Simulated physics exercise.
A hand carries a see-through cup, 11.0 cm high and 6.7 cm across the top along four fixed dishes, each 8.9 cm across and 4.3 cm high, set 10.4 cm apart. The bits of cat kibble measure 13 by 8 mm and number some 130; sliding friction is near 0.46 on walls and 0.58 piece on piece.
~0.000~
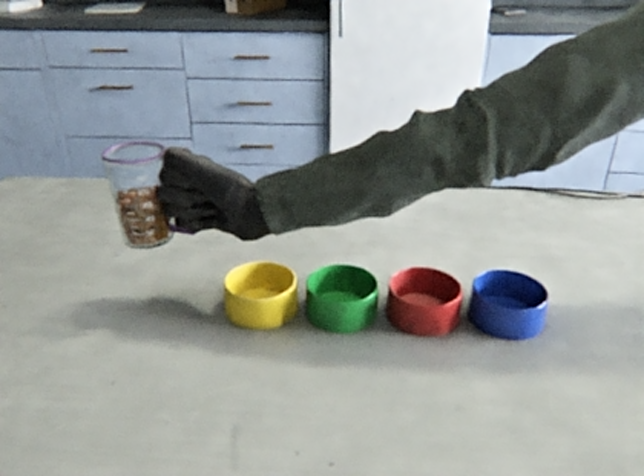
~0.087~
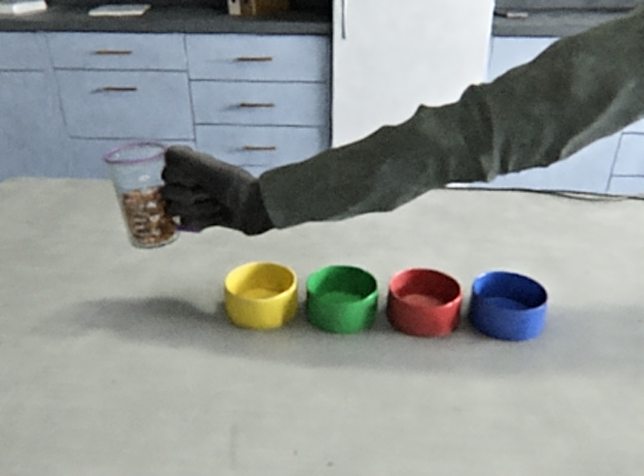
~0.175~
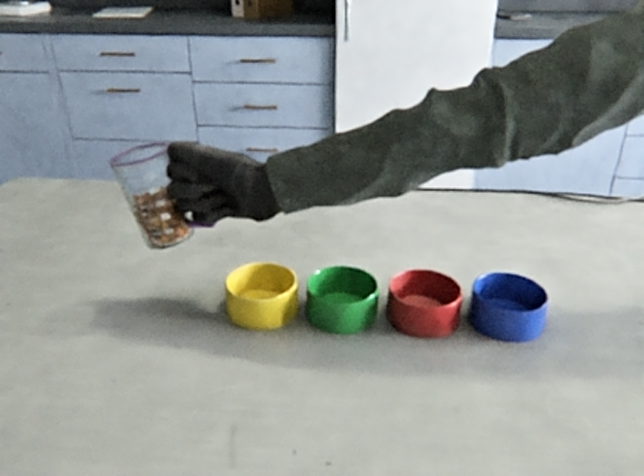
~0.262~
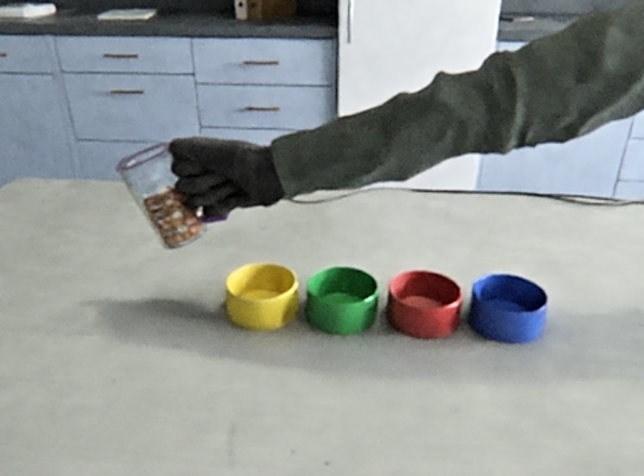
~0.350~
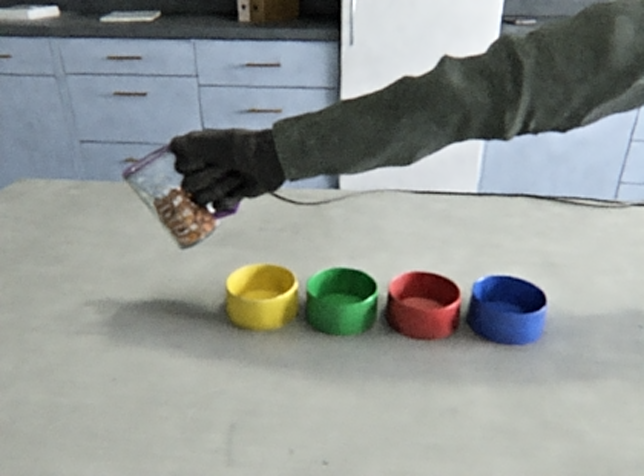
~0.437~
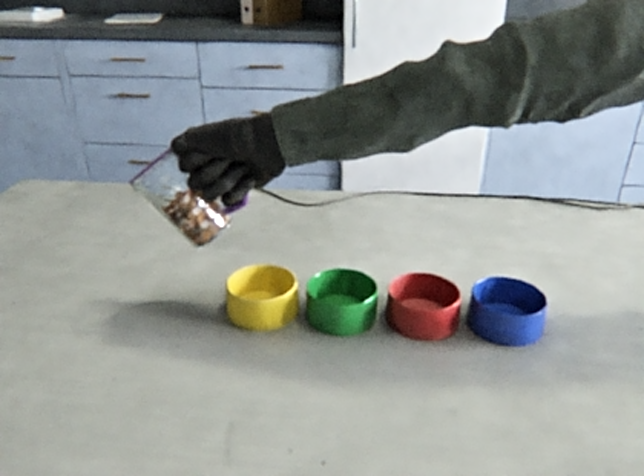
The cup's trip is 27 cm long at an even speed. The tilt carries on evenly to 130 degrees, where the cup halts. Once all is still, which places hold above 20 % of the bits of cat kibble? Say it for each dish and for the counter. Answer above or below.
Red below, blue below, green below, yellow above, counter below.
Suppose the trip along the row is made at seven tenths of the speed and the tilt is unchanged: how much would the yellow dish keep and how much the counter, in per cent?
Yellow 0; counter 100.
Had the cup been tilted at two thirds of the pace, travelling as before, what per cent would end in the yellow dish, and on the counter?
Then: Yellow 40; counter 30.
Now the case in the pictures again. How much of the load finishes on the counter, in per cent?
Roughly 10 per cent.
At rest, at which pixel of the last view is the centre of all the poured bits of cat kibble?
Near (258, 297).
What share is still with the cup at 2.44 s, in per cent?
About 0 per cent.
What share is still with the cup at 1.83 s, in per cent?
Roughly 0 per cent.
After 1.27 s, tilt 120 degrees; cup holds 95 %.
After 1.83 s, tilt 130 degrees; cup holds 0 %, yellow 90 %.
After 2.44 s, tilt 130 degrees; cup holds 0 %, yellow 90 %.
In the end, at 2.7 s, red 0 %, blue 0 %, green 0 %, yellow 90 %, counter 10 %.
